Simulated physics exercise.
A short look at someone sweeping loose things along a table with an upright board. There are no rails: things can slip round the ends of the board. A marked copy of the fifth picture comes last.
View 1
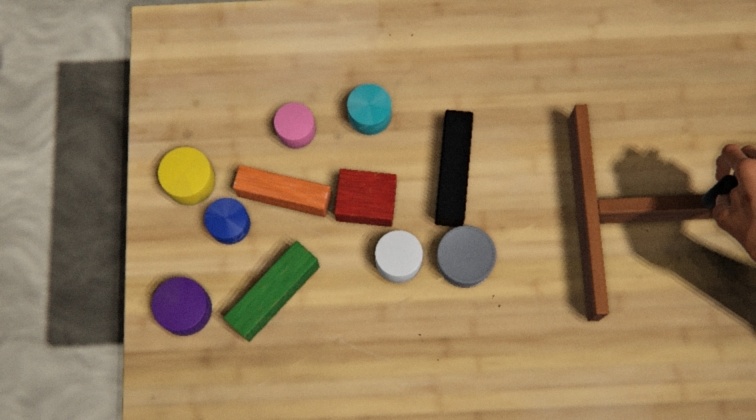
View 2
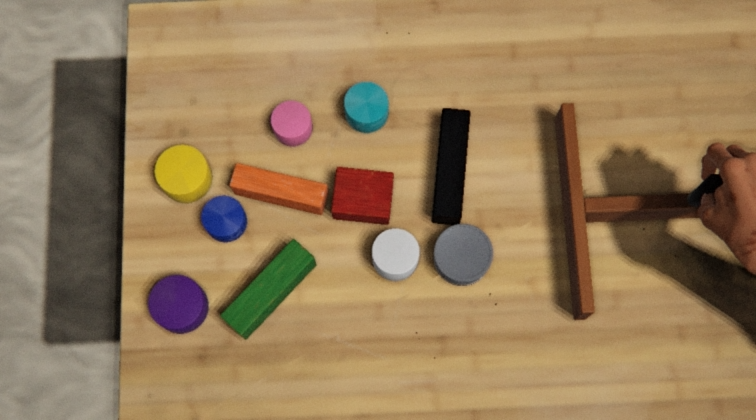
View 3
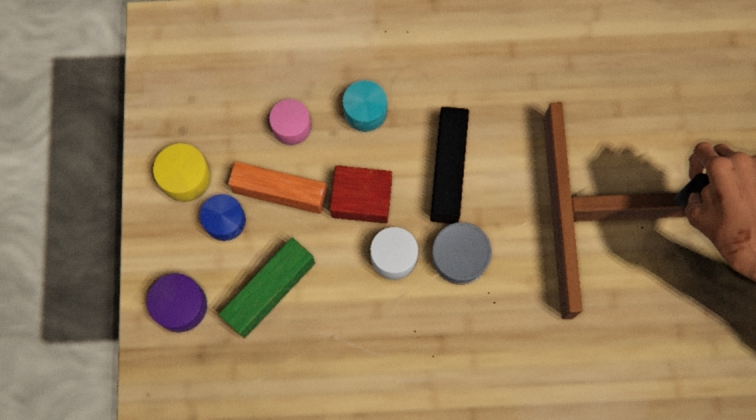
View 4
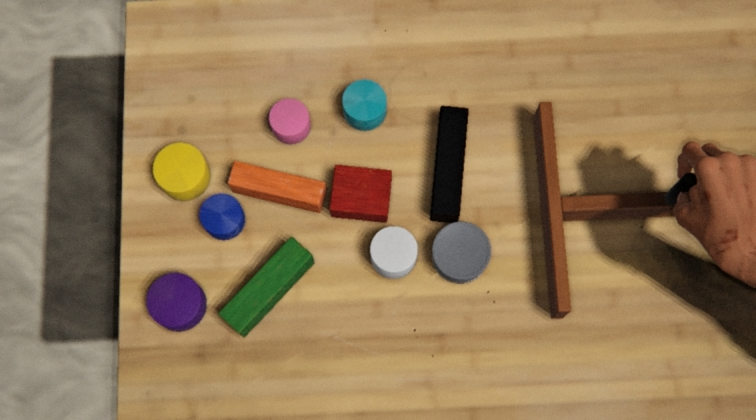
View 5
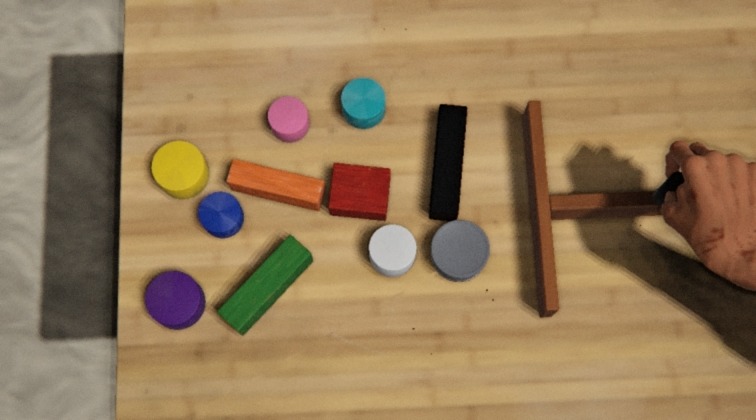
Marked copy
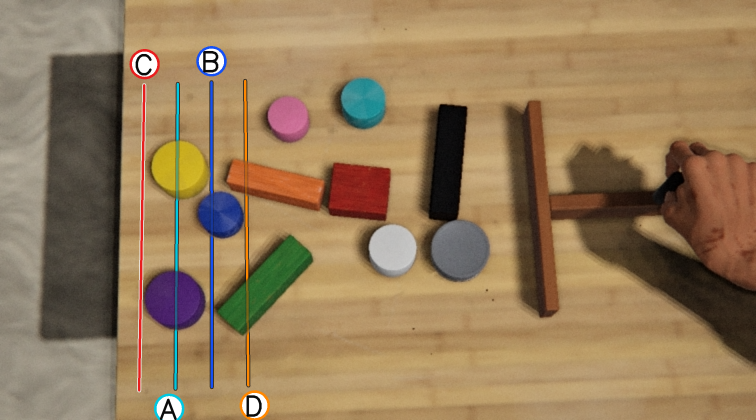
A hand slides a wooden board left across the table toward colourful blocks and round pieces.
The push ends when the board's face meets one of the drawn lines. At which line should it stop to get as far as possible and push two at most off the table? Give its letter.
It should halt at D.
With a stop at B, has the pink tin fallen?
No.
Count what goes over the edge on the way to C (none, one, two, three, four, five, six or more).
In all, six or more.
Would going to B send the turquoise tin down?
No.
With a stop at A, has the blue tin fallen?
Yes.
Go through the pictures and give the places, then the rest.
Green bar (272, 292); grey tin (466, 258); yellow tin (188, 177), in the first picture.
Board (578, 205); orange bar (280, 189), in the second picture.
Board (566, 204); pink tin (290, 123), in the third picture.
Board (555, 204); blue tin (223, 217), in the fourth picture.
Board (543, 203); black stick (448, 163); red block (360, 192); green bar (266, 286), in the fifth picture.
On the marked copy, A at (177, 230); B at (212, 229); C at (142, 232); D at (247, 227).
Taking D. A third of the way, board (437, 207); grey tin (402, 255); white tin (349, 252).
Two thirds of the way, board (330, 212); yellow tin (124, 159); blue tin (184, 221).
When it is over, board (247, 215); yellow tin over the edge; orange bar over the edge; two fallen.
As for the rest, A drops six; B drops four; C drops nine.
